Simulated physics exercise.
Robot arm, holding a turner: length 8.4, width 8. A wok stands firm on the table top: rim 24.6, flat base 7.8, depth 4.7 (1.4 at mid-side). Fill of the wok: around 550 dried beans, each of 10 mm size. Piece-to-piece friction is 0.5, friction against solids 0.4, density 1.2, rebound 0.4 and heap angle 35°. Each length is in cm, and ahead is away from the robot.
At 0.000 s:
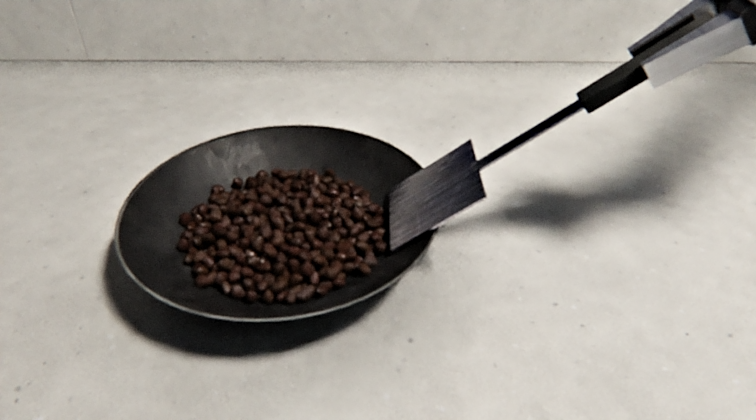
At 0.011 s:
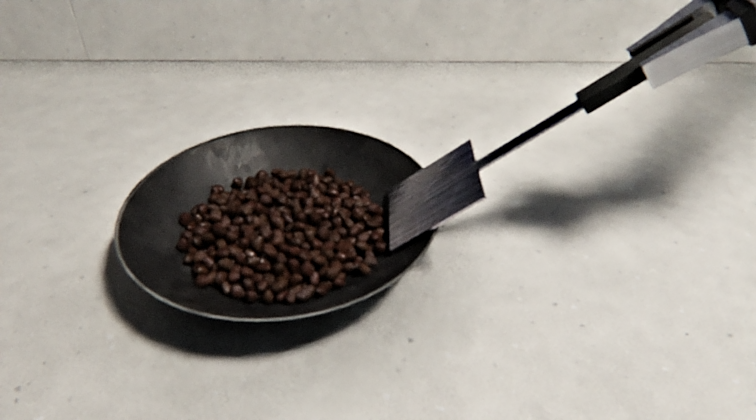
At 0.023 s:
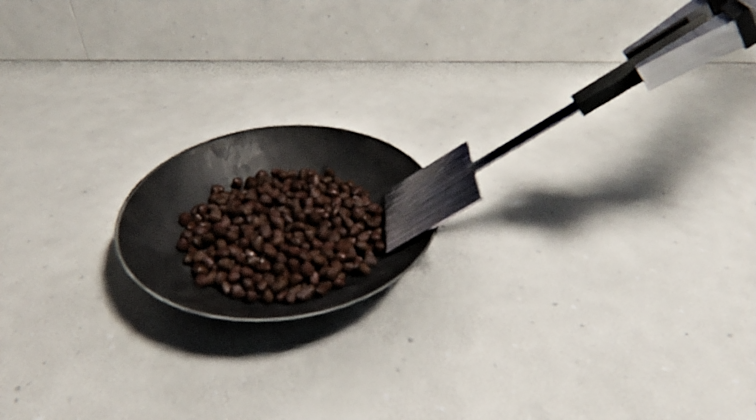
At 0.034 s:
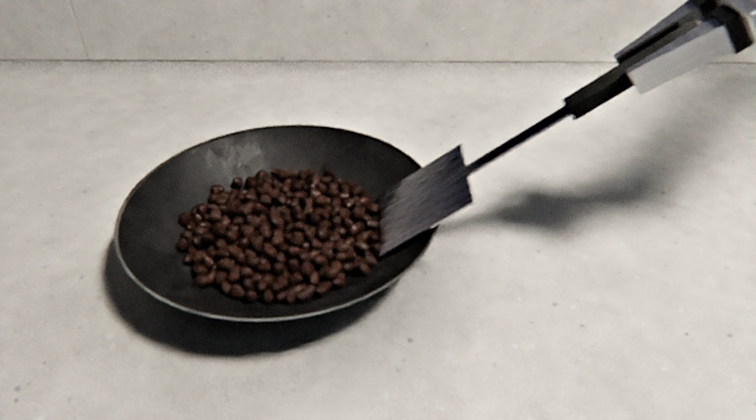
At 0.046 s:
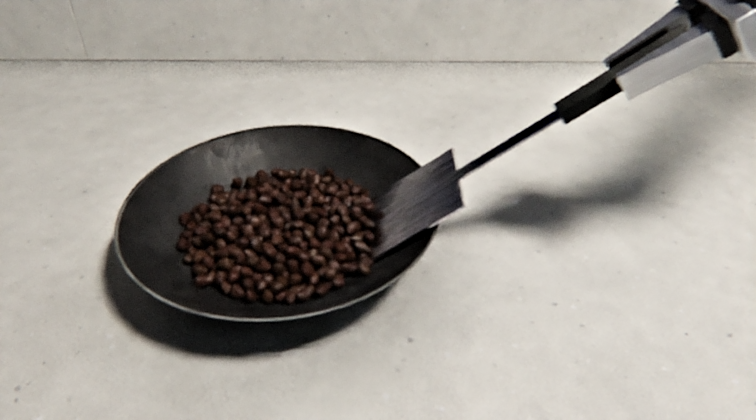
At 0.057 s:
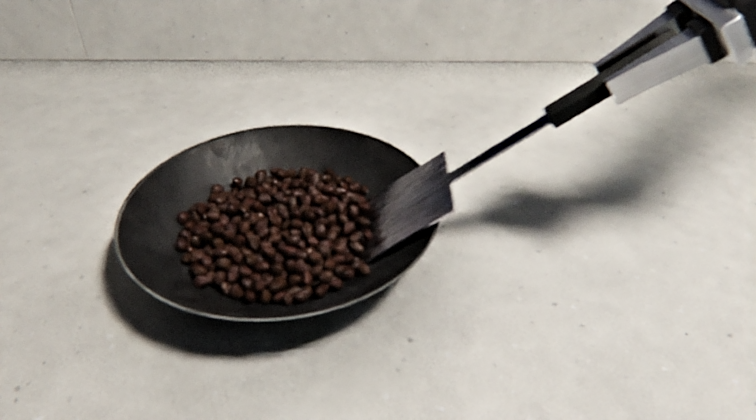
To begin with, a robot arm holds a turner at the right rim of a dark wok filled with brown beans on a pale table top. The turner then slides slowly a short way left and slightly down, nudging the nearest beans a little leftward while the wok stays still.
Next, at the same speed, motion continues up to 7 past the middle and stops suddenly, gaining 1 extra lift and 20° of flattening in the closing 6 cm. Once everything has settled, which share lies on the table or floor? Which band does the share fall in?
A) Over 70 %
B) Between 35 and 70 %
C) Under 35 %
C.
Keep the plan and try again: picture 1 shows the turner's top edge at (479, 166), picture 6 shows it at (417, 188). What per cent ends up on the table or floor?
Off the vessel, on the table or floor: Some 45 percent.
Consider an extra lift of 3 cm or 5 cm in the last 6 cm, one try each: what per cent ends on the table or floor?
Roughly 15 % and then 15 %.
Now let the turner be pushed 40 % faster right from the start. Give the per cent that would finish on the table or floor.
30 %.
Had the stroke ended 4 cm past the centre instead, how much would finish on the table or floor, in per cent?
Close to 10 per cent would end on the table or floor.
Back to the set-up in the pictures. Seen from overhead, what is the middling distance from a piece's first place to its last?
Roughly 10 centimetres.
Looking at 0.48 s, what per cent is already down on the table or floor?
Share at that moment: Roughly 25 %.
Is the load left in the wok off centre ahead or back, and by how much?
About 4.5 centimetres ahead.
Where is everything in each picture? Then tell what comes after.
Turner top edge at (479, 166), sloping 38°; upper third of the load around (286, 221), from x 185 to 380, top at y 175; 548 in the wok, in the first frame.
Turner top edge at (478, 166), sloping 38°; upper third of the load around (286, 221), from x 185 to 380, top at y 175, in the second frame.
Turner top edge at (474, 168), sloping 38°; upper third of the load around (286, 220), from x 185 to 380, top at y 175, in the third frame.
Turner top edge at (467, 171), sloping 38°; upper third of the load around (283, 220), from x 185 to 380, top at y 175, in the fourth frame.
Turner top edge at (458, 175), sloping 38°; upper third of the load around (286, 221), from x 180 to 375, top at y 175, in the fifth frame.
Turner top edge at (450, 179), sloping 38°; upper third of the load around (284, 220), from x 180 to 370, top at y 175; 548 in the wok, in the sixth frame.
By 0.15 s, sloping 38°, highest piece 5 above the table; 548 in the wok.
By 0.23 s, sloping 30°, highest piece 7 above the table; 534 in the wok, 14 on the blade or in flight.
By 0.48 s, sloping 18°, highest piece 6 above the table; 398 in the wok, 144 on the table or floor, 6 on the blade or in flight.
By 1.53 s, sloping 18°, highest piece 6 above the table; 397 in the wok, 151 on the table or floor.
Final count, 397 in the wok, 151 on the table or floor. That is 28 % on the table or floor.
